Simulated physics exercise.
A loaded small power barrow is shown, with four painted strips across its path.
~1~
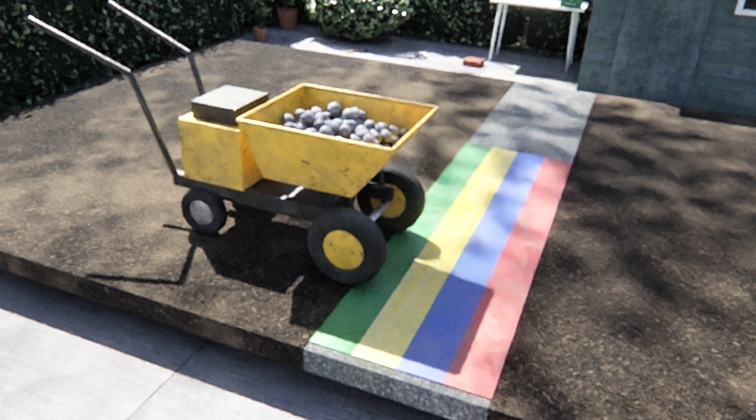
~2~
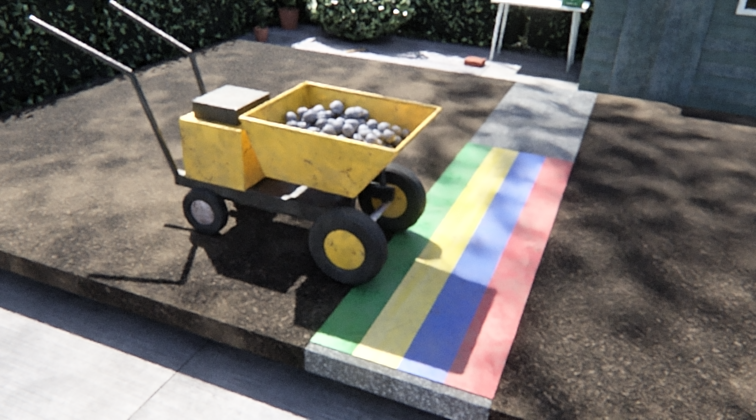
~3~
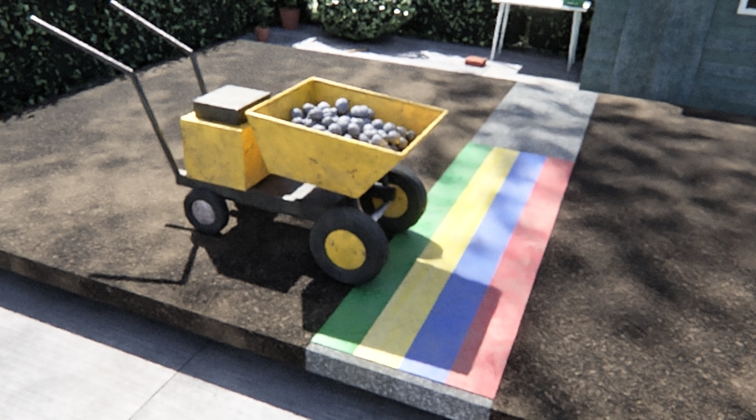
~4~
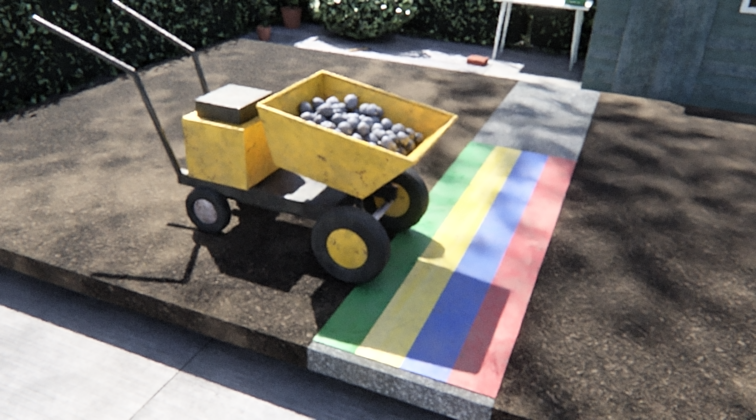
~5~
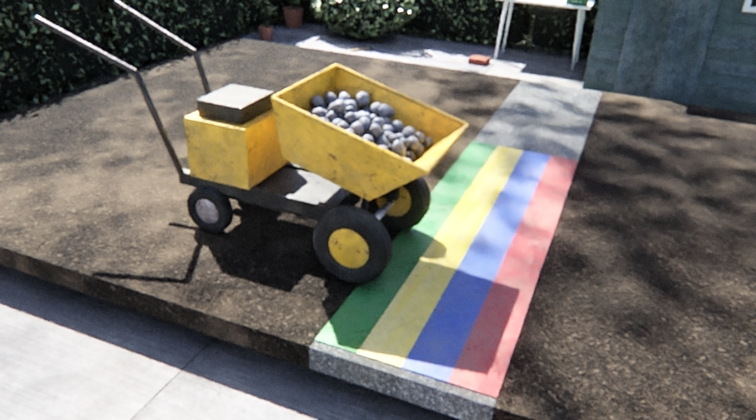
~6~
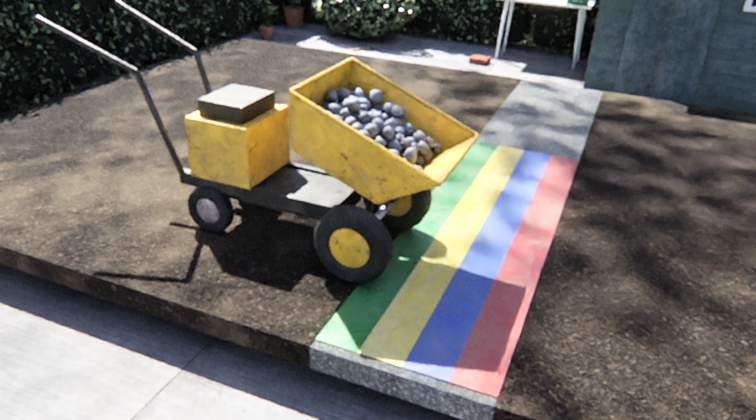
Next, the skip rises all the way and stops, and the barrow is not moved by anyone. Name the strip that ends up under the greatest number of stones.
That would be the red strip.
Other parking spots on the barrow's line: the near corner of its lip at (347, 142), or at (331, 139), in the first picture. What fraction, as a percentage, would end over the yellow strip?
About 10 percent the first time, about 20 percent the second.
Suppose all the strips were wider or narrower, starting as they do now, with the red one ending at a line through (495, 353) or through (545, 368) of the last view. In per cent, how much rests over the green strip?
First case 0 per cent, second case 0 per cent.
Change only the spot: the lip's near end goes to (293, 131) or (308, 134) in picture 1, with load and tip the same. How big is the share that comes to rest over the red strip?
You'd get 0 in a hundred the first time and 10 in a hundred the second.
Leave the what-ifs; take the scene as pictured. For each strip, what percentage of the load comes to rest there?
Estimated shares: Green strip 0 %, yellow strip 0 %, blue strip 5 %, red strip 30 %.
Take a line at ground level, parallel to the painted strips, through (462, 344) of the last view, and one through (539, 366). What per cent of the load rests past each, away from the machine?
I'd say some 60 in a hundred, and after that 20 in a hundred.
Soon after the last picture, skip tipped steeply; all in the skip.
A little later, skip tipped right over; most in the skip; a stray few over the blue strip; about a quarter over the red strip; a stray few off the paint.
Later still, skip tipped right over; about a third in the skip; a small part over the blue strip; about a third over the red strip; about a quarter off the paint.
At rest, skip tipped right over; about a third in the skip; none over the green strip; none over the yellow strip; a small part over the blue strip; about a third over the red strip; about a quarter off the paint.
